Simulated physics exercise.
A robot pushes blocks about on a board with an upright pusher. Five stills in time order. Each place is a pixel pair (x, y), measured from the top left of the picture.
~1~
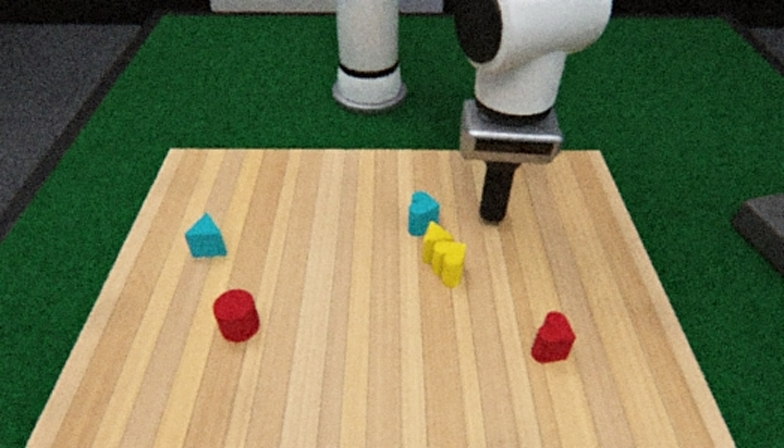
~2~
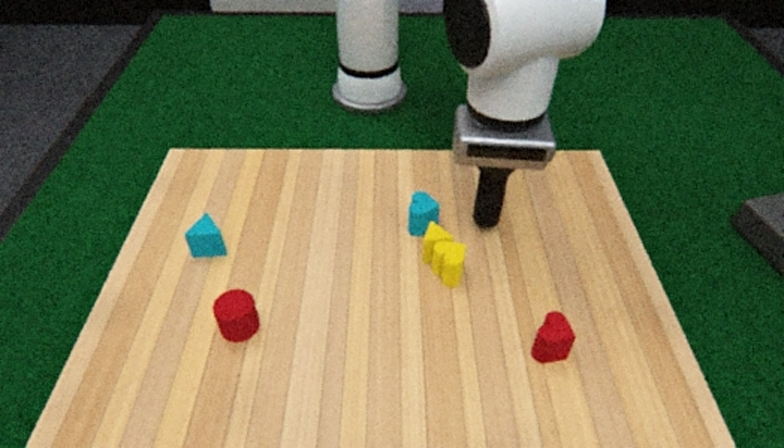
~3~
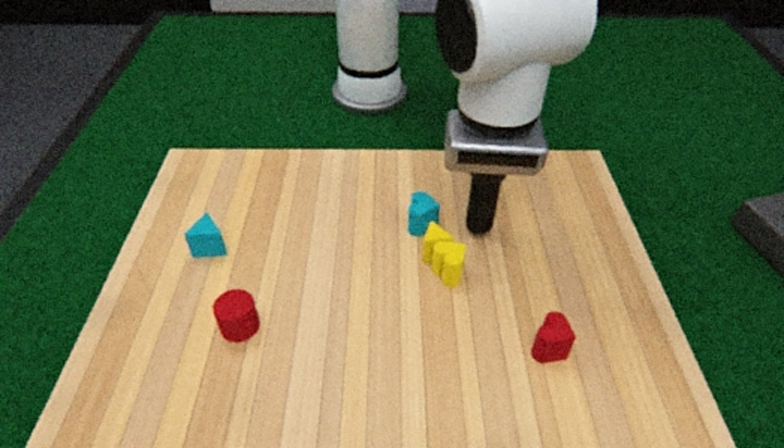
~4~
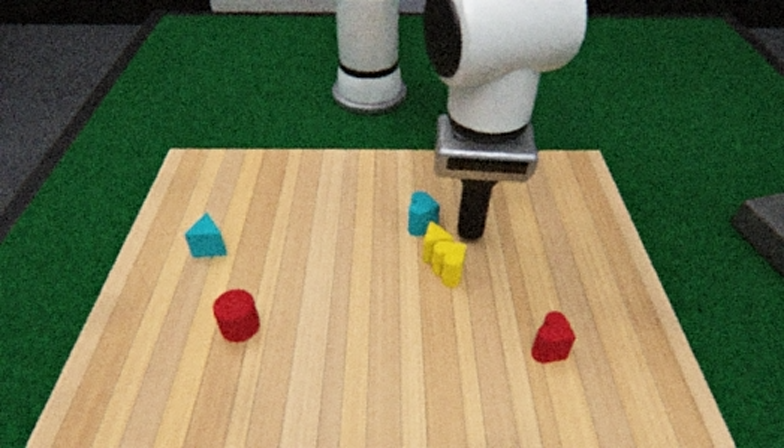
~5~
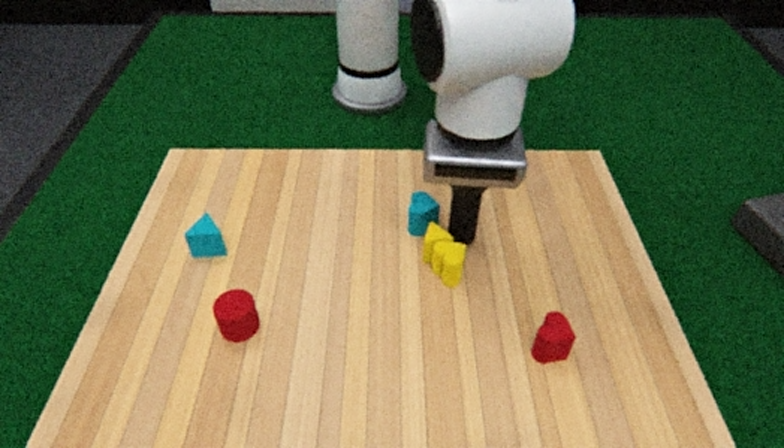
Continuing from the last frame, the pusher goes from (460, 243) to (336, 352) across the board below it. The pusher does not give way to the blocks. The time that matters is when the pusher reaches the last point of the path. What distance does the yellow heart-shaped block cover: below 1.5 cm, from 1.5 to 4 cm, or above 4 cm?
I reckon it covers between 1.5 and 4 cm.
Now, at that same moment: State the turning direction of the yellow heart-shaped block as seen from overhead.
Top view: Counterclockwise.
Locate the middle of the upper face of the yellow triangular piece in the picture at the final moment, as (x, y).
Somewhere near (396, 248).
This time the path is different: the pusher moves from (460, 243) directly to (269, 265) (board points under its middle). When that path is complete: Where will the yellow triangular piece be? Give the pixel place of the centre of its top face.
The middle of the upper face of the yellow triangular piece will lie at about (411, 244) in the picture.
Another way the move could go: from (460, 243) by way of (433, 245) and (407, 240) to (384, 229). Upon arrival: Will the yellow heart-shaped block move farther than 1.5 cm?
No
What follows on the original path. One third of the way, pusher at (424, 269); yellow triangular piece at (401, 247), turned 60° clockwise; yellow heart-shaped block at (446, 269), turned 50° anticlockwise.
Two thirds of the way, pusher at (382, 305); yellow triangular piece at (396, 248), turned 80° clockwise; yellow heart-shaped block at (446, 270), turned 55° anticlockwise.
At the end, pusher at (335, 345); turquoise heart-shaped block unmoved; yellow triangular piece at (396, 248), turned 80° clockwise; yellow heart-shaped block at (446, 270), turned 55° anticlockwise.
